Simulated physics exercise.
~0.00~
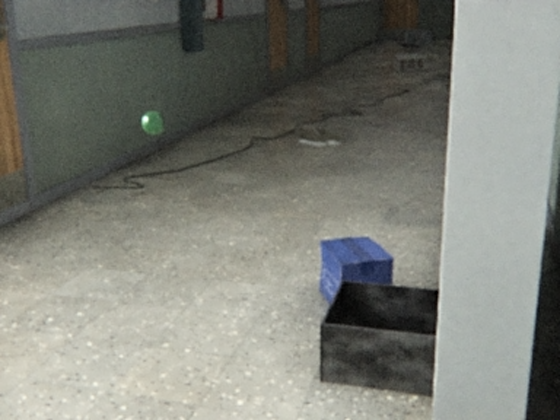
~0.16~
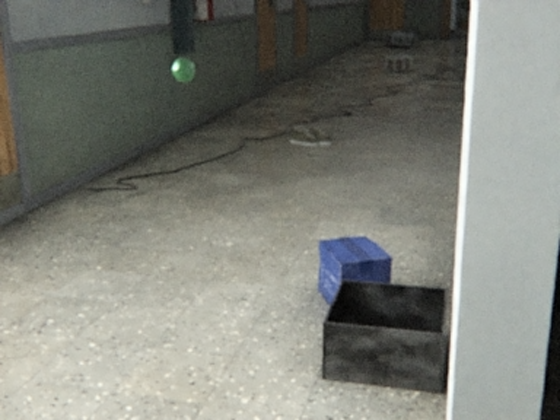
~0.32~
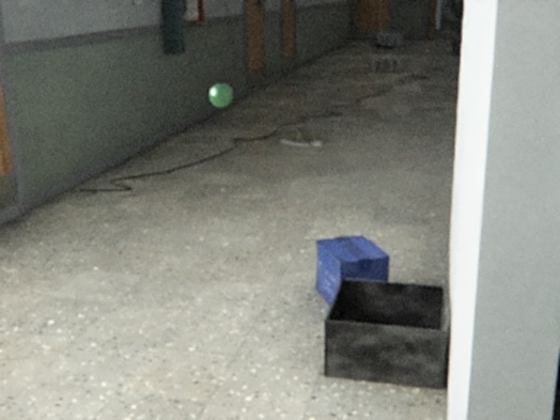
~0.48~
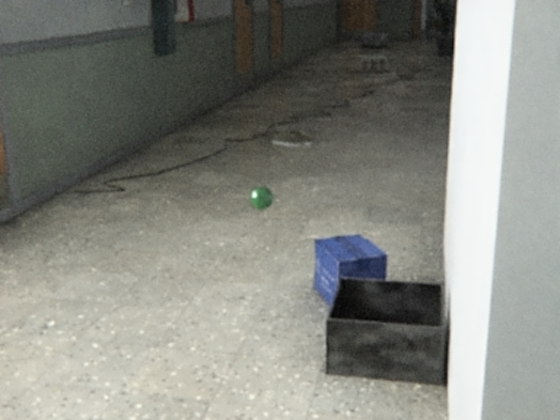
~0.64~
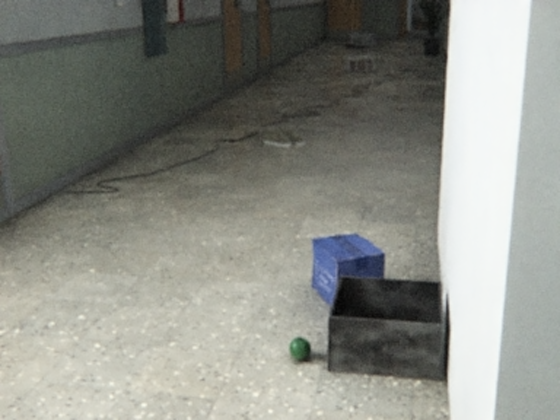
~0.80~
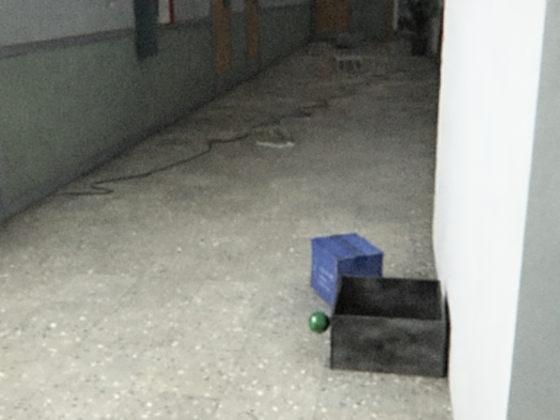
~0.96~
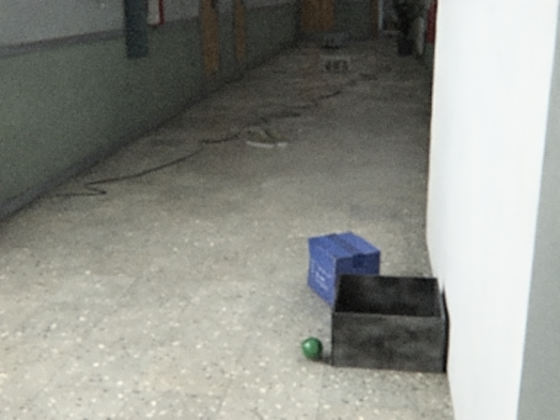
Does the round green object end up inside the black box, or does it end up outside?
It ends up outside the black box, on the floor just to its left.
